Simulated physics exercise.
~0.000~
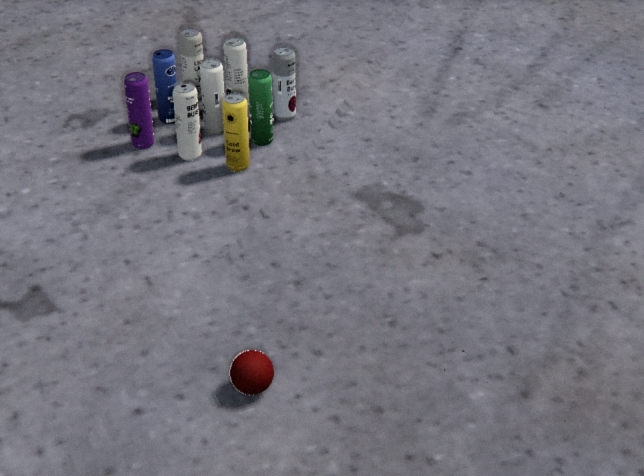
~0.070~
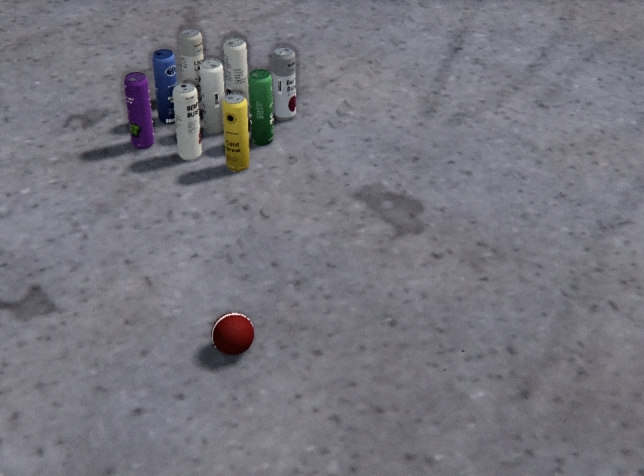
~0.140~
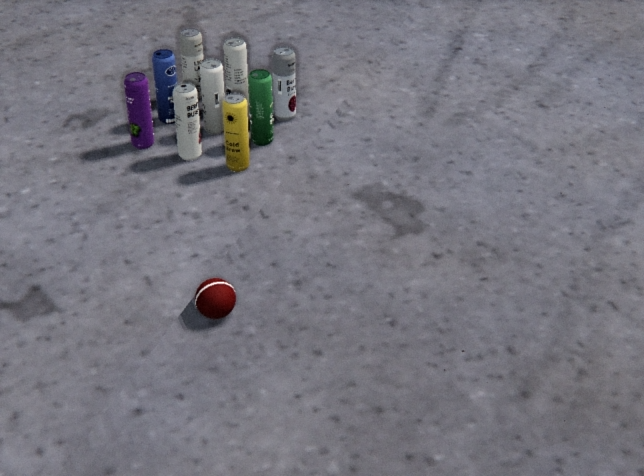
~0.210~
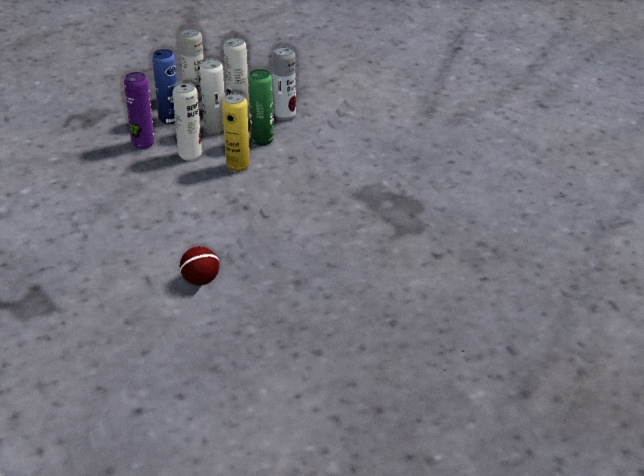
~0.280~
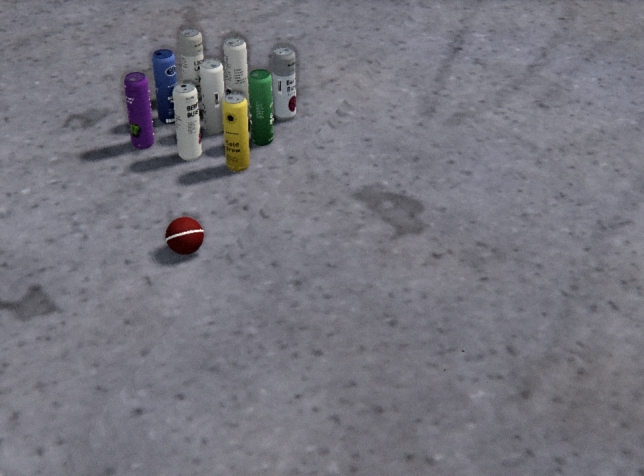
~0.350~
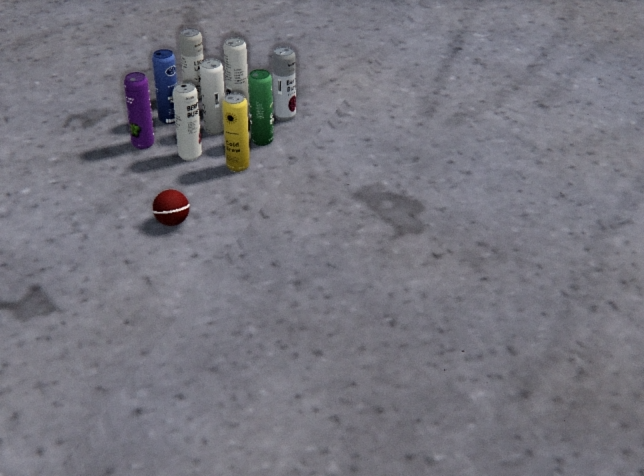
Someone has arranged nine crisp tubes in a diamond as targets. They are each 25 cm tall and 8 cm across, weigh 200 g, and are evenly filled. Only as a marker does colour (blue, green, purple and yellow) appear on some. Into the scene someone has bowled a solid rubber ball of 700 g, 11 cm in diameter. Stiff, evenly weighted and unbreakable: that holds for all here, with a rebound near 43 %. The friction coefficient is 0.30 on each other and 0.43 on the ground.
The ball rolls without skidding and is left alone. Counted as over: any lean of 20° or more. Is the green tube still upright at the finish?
Yes.
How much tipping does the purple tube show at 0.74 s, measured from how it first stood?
Some 100 degrees.
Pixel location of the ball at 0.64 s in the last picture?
Roughly at pixel (123, 119).
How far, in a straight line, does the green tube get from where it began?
Roughly 0 centimetres.
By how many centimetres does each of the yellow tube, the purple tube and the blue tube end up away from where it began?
From start to finish: Yellow 0, purple 50, blue 0 centimetres.
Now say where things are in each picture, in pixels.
In the first frame (pixels give the middle of a visible side), ball (252, 373) 95 cm before the front row; green tube (261, 114); purple tube (146, 115); blue tube (159, 91); none has stirred.
In the second frame, ball (233, 334) 80 cm before the front row; green tube (261, 114).
In the third frame, ball (216, 299) 66 cm before the front row; green tube (261, 114).
In the fourth frame, ball (200, 266) 51 cm before the front row; green tube (261, 114).
In the fifth frame, ball (185, 236) 36 cm before the front row; green tube (261, 114).
In the sixth frame, ball (171, 208) 22 cm before the front row; green tube (261, 114); purple tube (146, 115); blue tube (159, 91); none has stirred.
After 0.56 s, ball still moving; 1 of the 9 tubes over; green tube unmoved; purple tube 21° from how it stood.
After 0.64 s, ball still moving; 1 of the 9 tubes over; green tube unmoved; purple tube 74° from how it stood.
After 0.74 s, ball still moving; 1 of the 9 tubes over; green tube unmoved; purple tube lying flat.
In the end (1.6 s), ball rolling away; 1 of the 9 tubes over; green tube unmoved; purple tube lying flat; blue tube unmoved. From the last view, middles, green tube near (261, 109), purple tube near (149, 68).
